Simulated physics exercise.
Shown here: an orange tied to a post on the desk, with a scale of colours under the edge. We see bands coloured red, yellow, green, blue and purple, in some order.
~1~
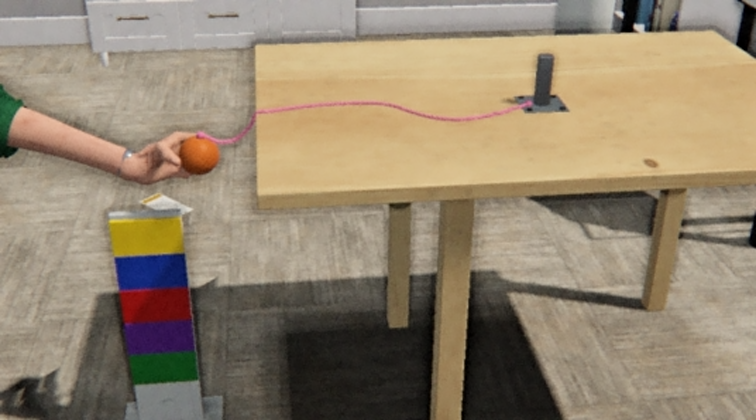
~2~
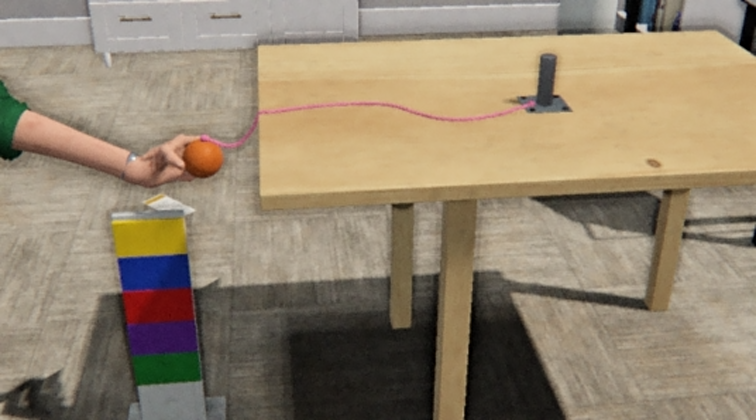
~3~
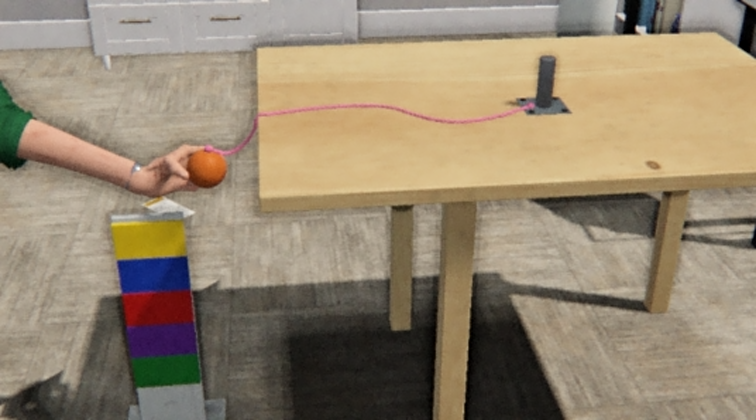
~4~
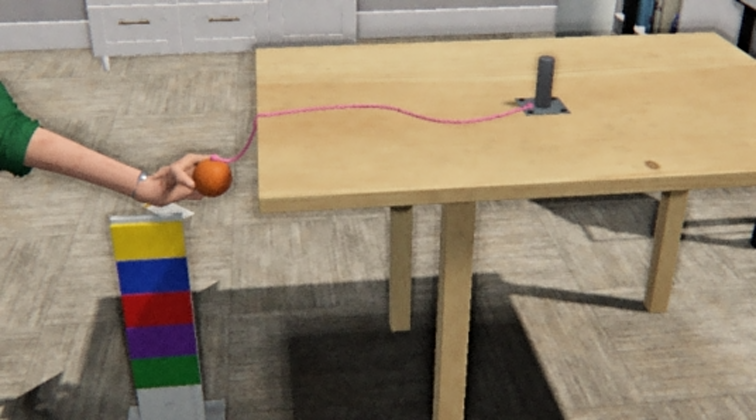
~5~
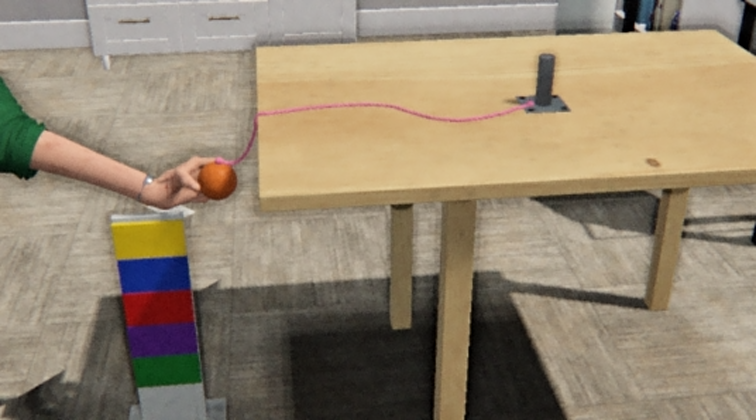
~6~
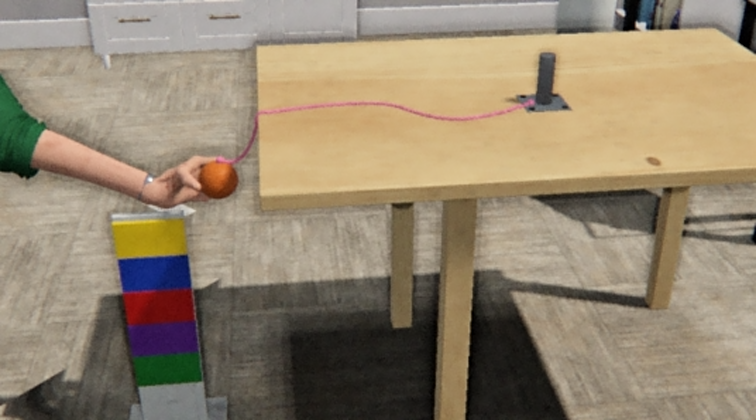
At first, a hand reaching in from the left holds an orange tied by a pink shoelace to a post on the desk, above a column of coloured bands. The hand then lowers the orange slightly while easing it right, closer to the desk edge. Finally, it stays nearly still there.
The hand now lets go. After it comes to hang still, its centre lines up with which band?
It lines up with yellow.
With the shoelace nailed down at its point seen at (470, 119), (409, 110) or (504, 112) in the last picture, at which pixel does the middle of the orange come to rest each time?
Going through the three tries, you get (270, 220), (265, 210) and (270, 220).
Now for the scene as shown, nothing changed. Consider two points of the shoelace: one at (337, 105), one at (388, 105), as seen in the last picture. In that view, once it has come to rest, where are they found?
In that view they reach (311, 112) and (363, 110).
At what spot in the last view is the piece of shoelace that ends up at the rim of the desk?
Approximately at (287, 110) in the final frame.
Soon after, orange near (297, 219); level with yellow.
Then, orange near (277, 226); level with yellow.
At rest, orange near (271, 227); level with yellow. Its centre hangs level with the yellow band.
